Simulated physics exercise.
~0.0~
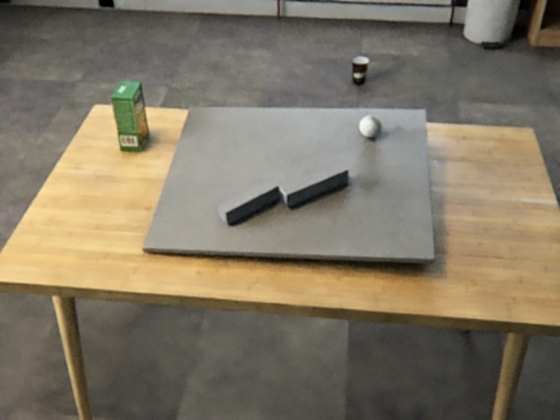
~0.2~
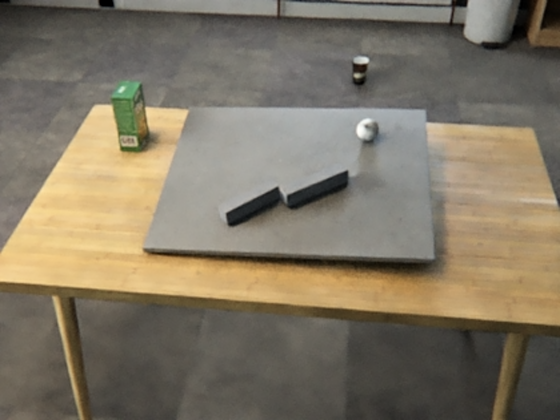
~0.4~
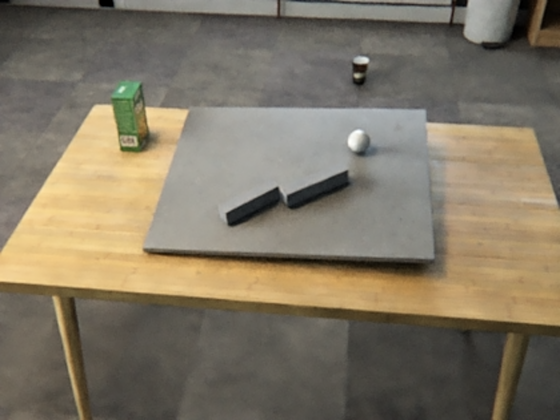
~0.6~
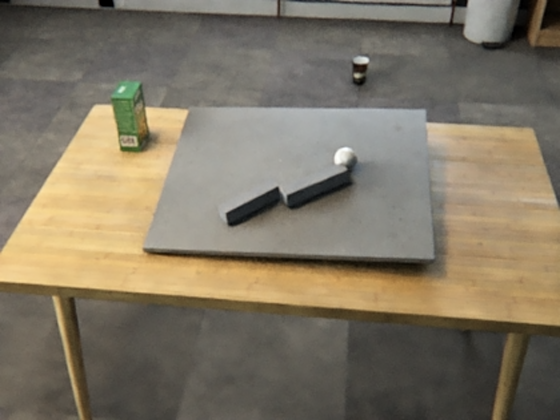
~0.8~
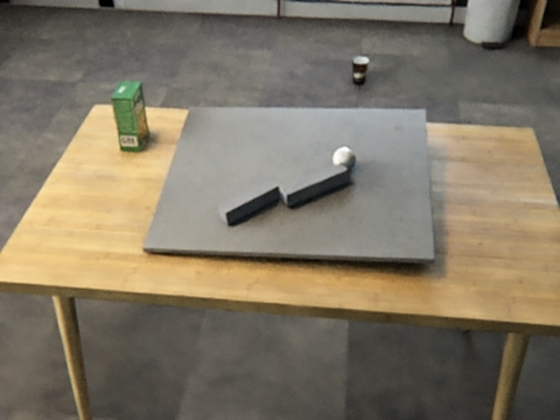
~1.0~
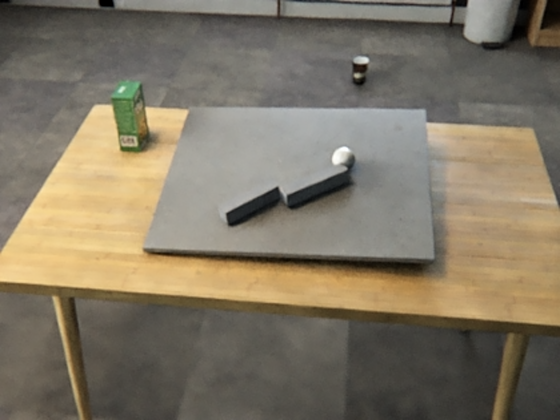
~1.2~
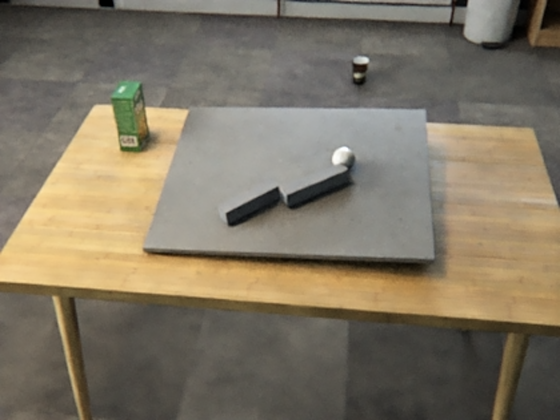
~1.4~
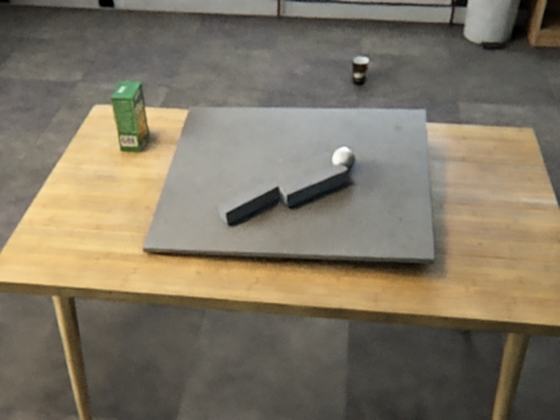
On a tilted gray board, a white onion rolls down-left and stops against a dark block.
